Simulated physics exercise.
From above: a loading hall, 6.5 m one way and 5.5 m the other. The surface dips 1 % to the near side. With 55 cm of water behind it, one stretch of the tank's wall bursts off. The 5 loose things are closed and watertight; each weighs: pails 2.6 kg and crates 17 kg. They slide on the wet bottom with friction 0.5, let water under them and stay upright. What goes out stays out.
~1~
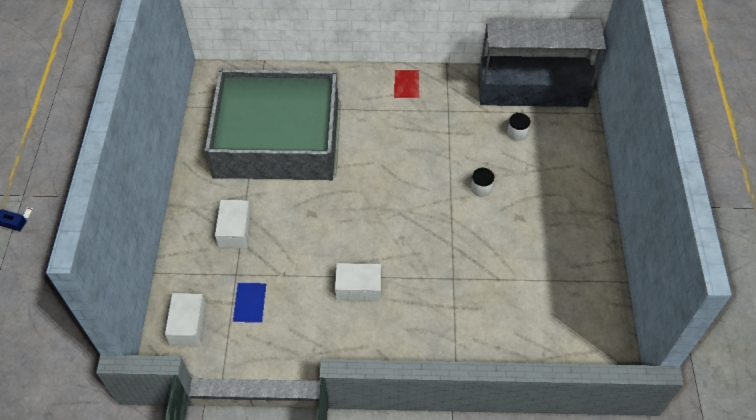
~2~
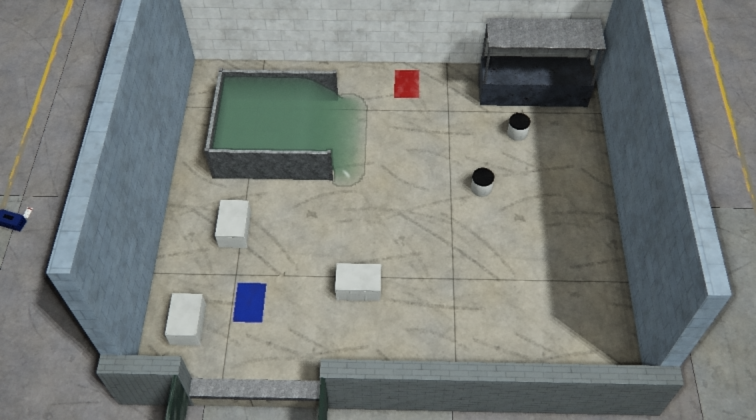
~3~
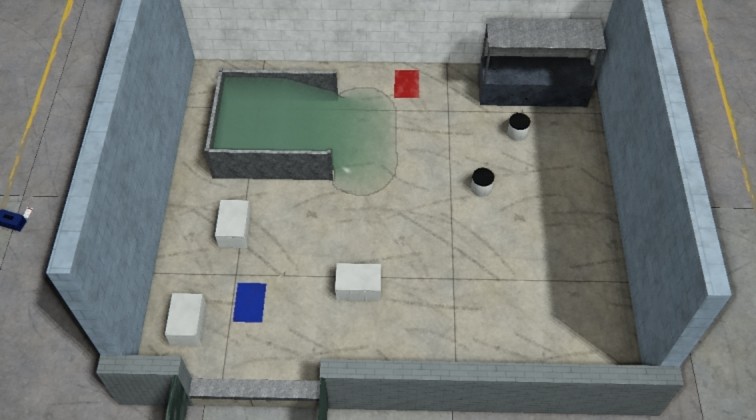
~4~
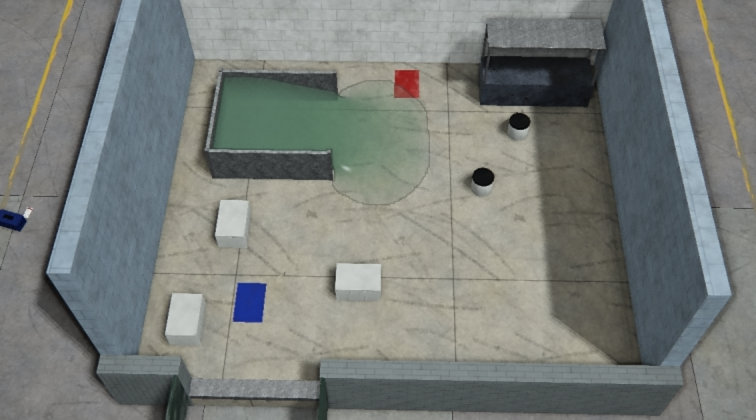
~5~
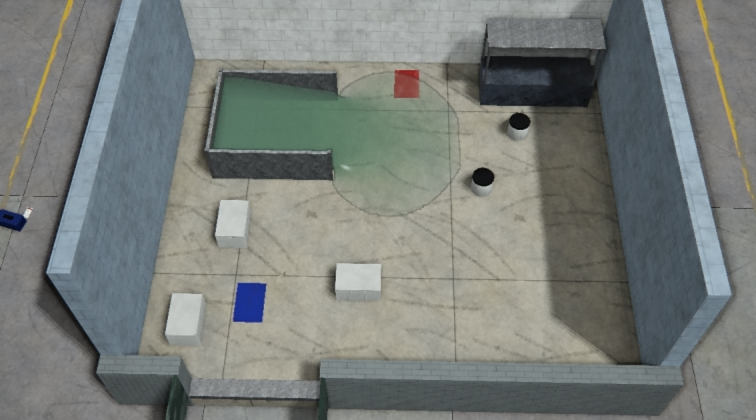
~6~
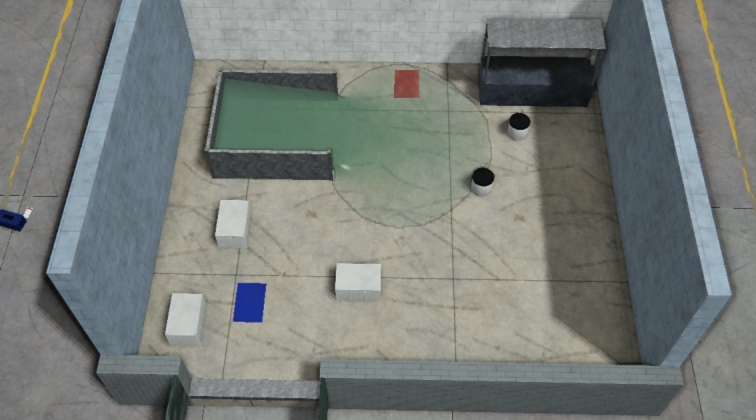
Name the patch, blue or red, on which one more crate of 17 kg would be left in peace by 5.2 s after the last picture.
Put it on blue.
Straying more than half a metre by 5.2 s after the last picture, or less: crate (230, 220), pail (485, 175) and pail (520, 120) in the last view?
In turn: Short of it, more, over.
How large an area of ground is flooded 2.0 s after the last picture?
Roughly 21 m2.
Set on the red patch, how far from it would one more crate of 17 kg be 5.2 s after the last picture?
About 50 cm.
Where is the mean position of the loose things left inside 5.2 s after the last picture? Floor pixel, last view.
Around (368, 275).
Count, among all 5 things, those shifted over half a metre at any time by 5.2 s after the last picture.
2 of them.
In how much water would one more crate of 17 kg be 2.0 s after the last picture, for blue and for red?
In turn 0 and 16 cm.
Then, 0.5 s after the last picture on blue it would be 0 cm off in 0 cm of water; on red it would be 40 cm off in 6 cm of water.
Then, 2.0 s after the last picture on blue it would be 0 cm off in 0 cm of water; on red it would be 89 cm off in 16 cm of water.
Then, 3.4 s after the last picture on blue it would be 0 cm off in 0 cm of water; on red it would be 88 cm off in 8 cm of water.
Then, 5.2 s after the last picture on blue it would be 0 cm off in 0 cm of water; on red it would be 50 cm off in 6 cm of water.
